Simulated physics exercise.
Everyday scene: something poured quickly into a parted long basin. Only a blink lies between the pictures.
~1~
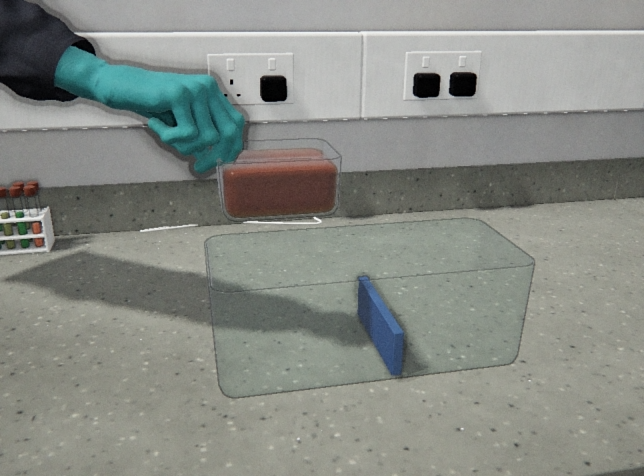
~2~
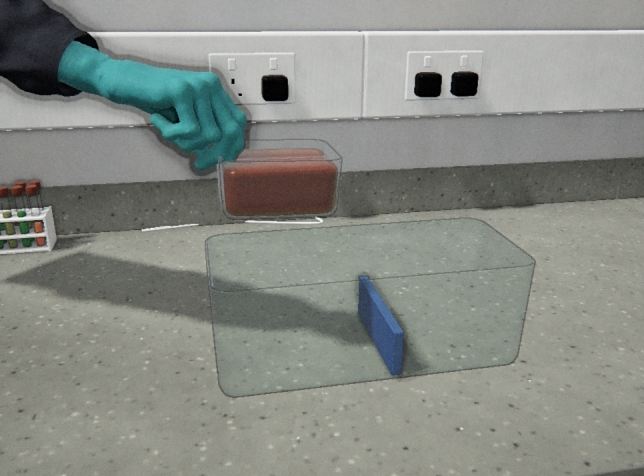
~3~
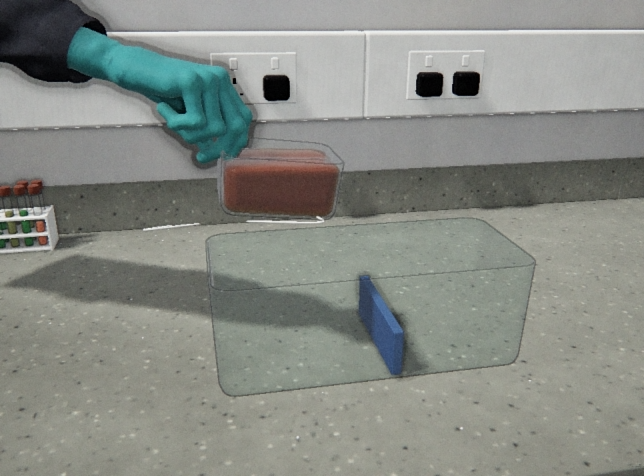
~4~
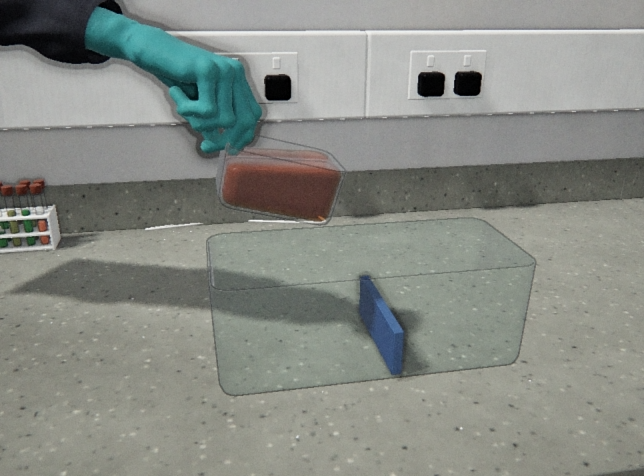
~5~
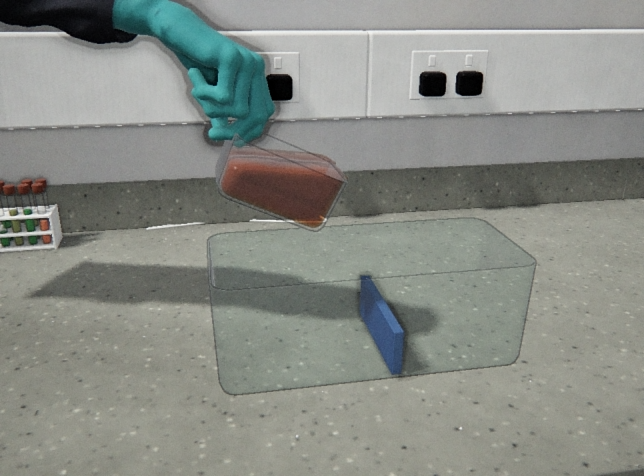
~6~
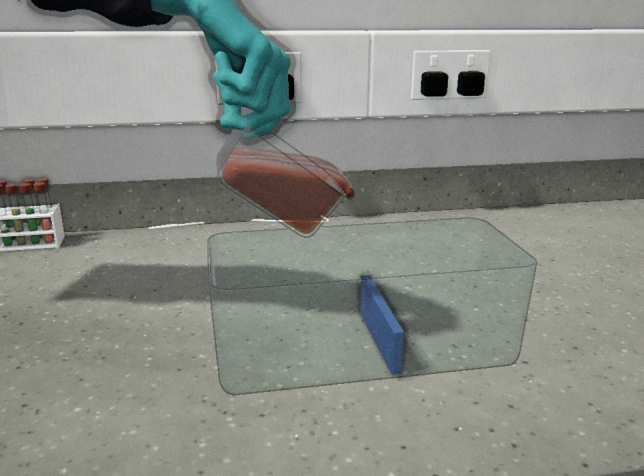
A teal-gloved hand in a dark sleeve, at upper left, tilts a clear container of reddish-brown liquid steadily to the right until a little bulges over its lip. Below it, a long transparent basin with a blue upright divider rests on a speckled grey counter, with a rack of small red-capped tubes at far left. The view, from slightly above, faces a pale wall with black-fitted sockets and drifts very slightly.
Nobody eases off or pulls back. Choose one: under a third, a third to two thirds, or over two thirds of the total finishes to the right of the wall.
Under a third finishes to the right of the wall.
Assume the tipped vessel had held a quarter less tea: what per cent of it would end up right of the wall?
I'd put it at around 5 %.
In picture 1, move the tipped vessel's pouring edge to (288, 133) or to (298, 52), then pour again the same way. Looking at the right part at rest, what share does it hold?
The first gives 5 %, the second 10 %.
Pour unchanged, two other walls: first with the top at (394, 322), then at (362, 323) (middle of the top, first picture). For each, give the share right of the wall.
Well, it's close to 25 per cent for the first one, then 60 per cent for the other.
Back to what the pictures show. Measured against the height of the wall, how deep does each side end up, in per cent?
Once it is still, the left part shows 30 per cent and the right part 10.
A moment on, the tilt is 105° and 11 per cent is still to pour, 51 is left of the wall and 18 right of it.
Next, the tilt is 109° and 1 per cent is still to pour, 76 is left of the wall and 21 right of it.
Then the tilt is 109° and 0 per cent is still to pour, 75 is left of the wall and 21 right of it.
Later the tilt is 109° and 0 per cent is still to pour, 76 is left of the wall and 22 right of it.
Finally, 76 per cent lies left of the wall, 22 right of it and 2 outside.
